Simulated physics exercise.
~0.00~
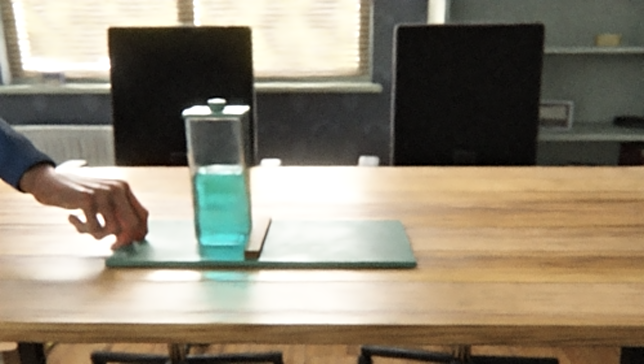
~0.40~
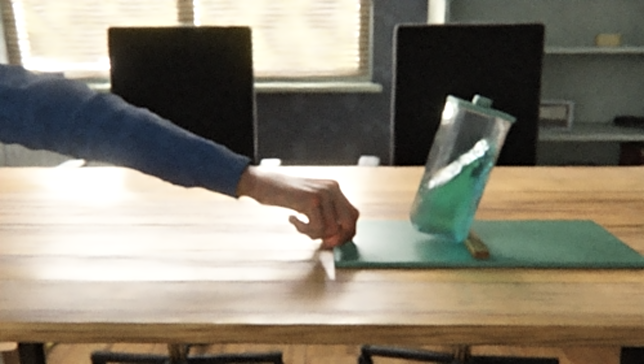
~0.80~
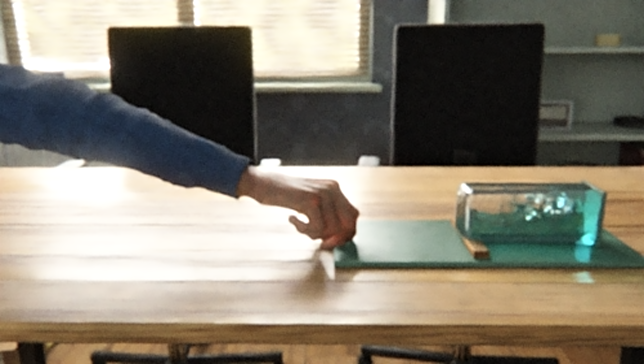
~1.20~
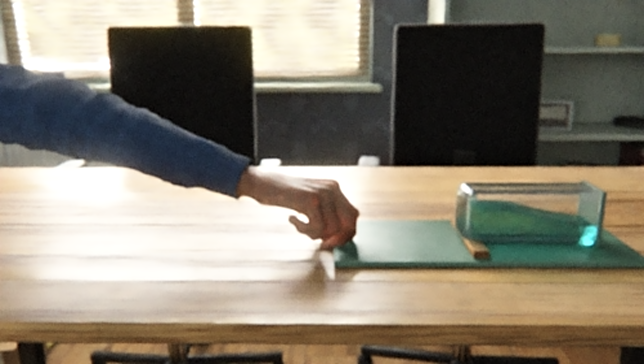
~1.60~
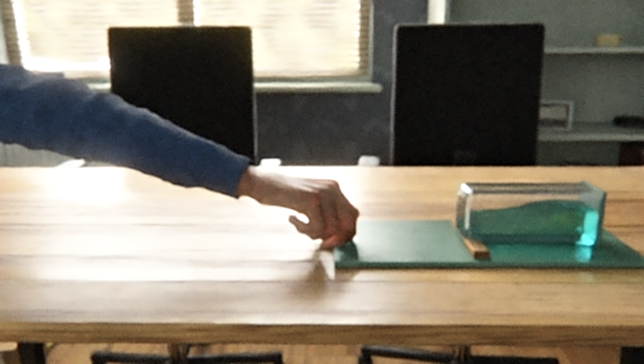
We see a hand slide a teal board rightward across a wooden table, carrying an upright, clear capped canister partly filled with teal liquid. The canister tips to the right over a small strip and ends lying on its side as the liquid settles.
